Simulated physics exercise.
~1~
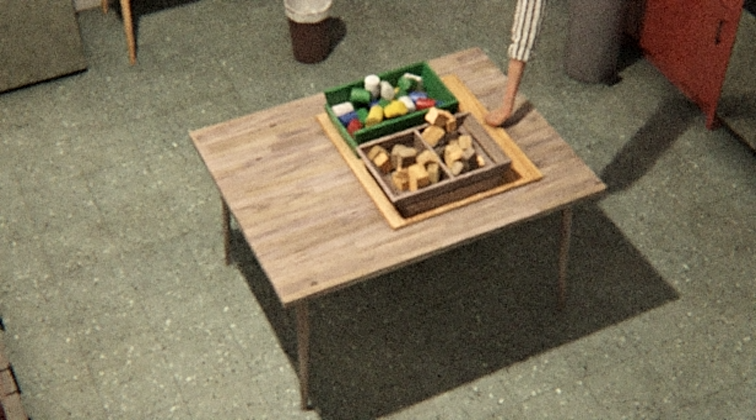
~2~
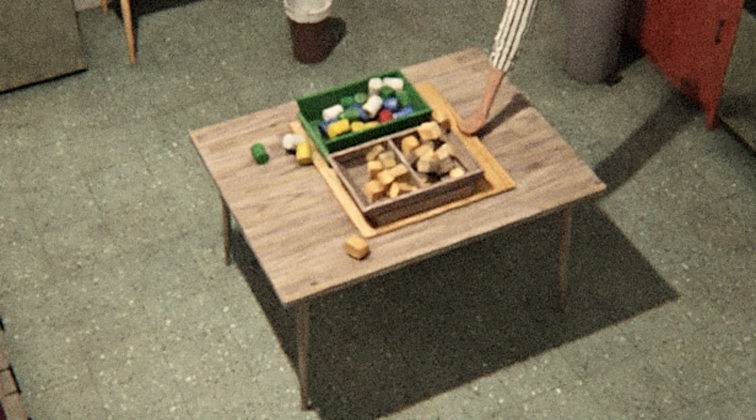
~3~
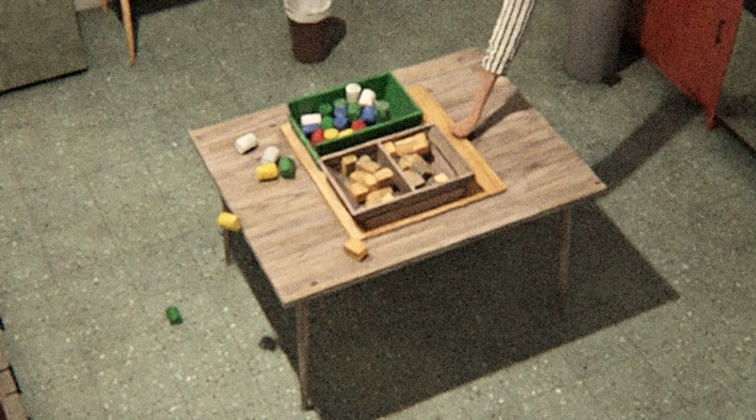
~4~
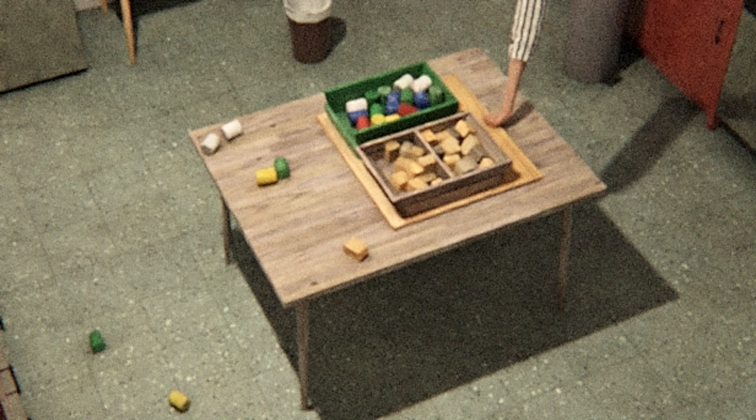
On a wooden table, a hand slides a board left and right, spilling blocks from two crates.
